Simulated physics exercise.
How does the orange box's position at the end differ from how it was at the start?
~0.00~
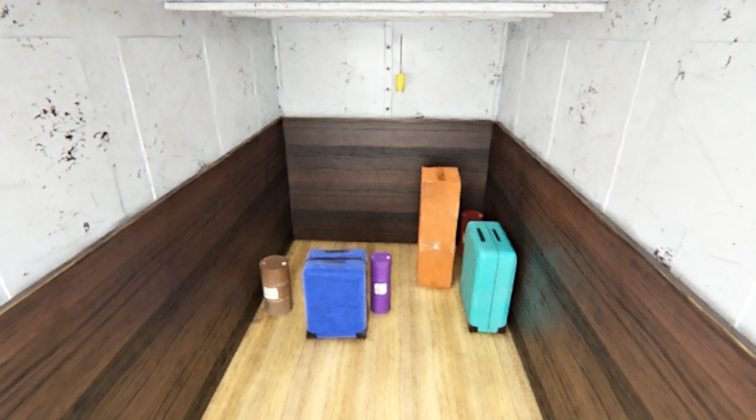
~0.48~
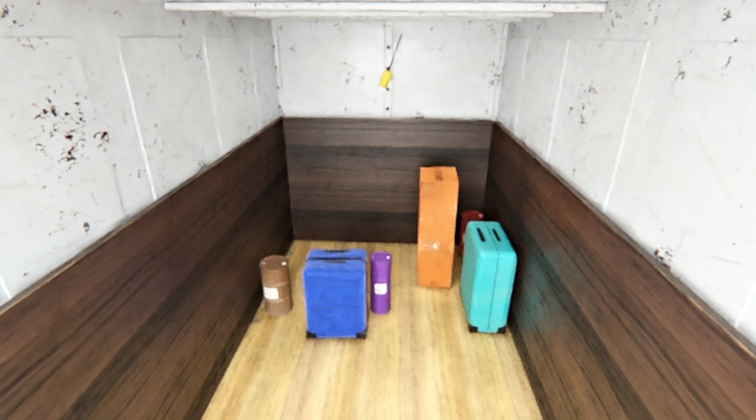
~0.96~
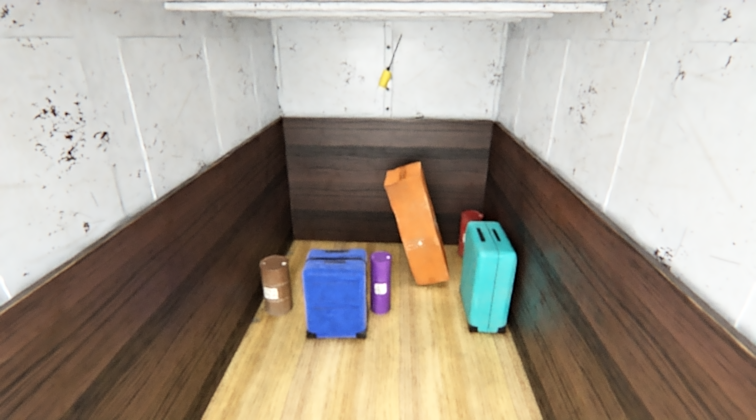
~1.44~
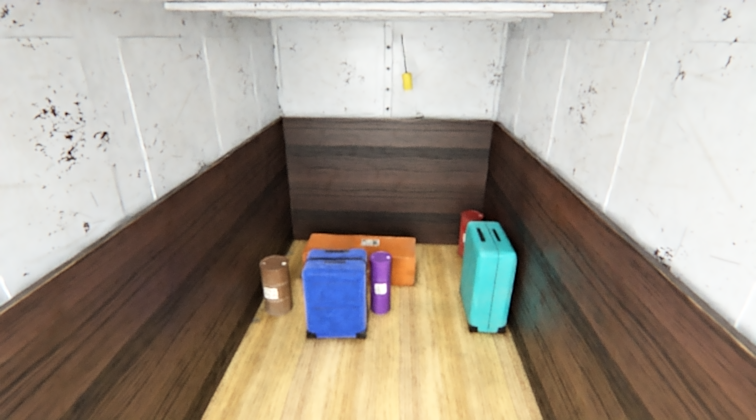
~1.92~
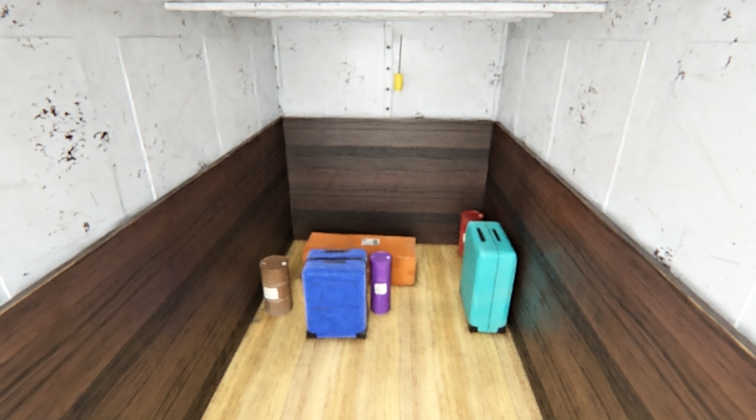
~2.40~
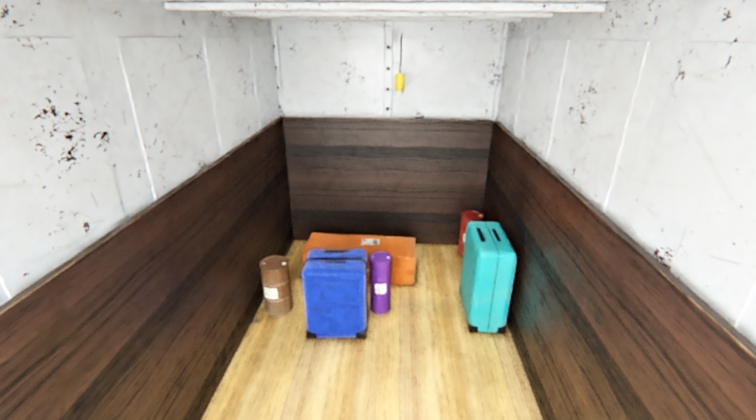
The orange box stood upright at the start, but at the end it was lying on its side.
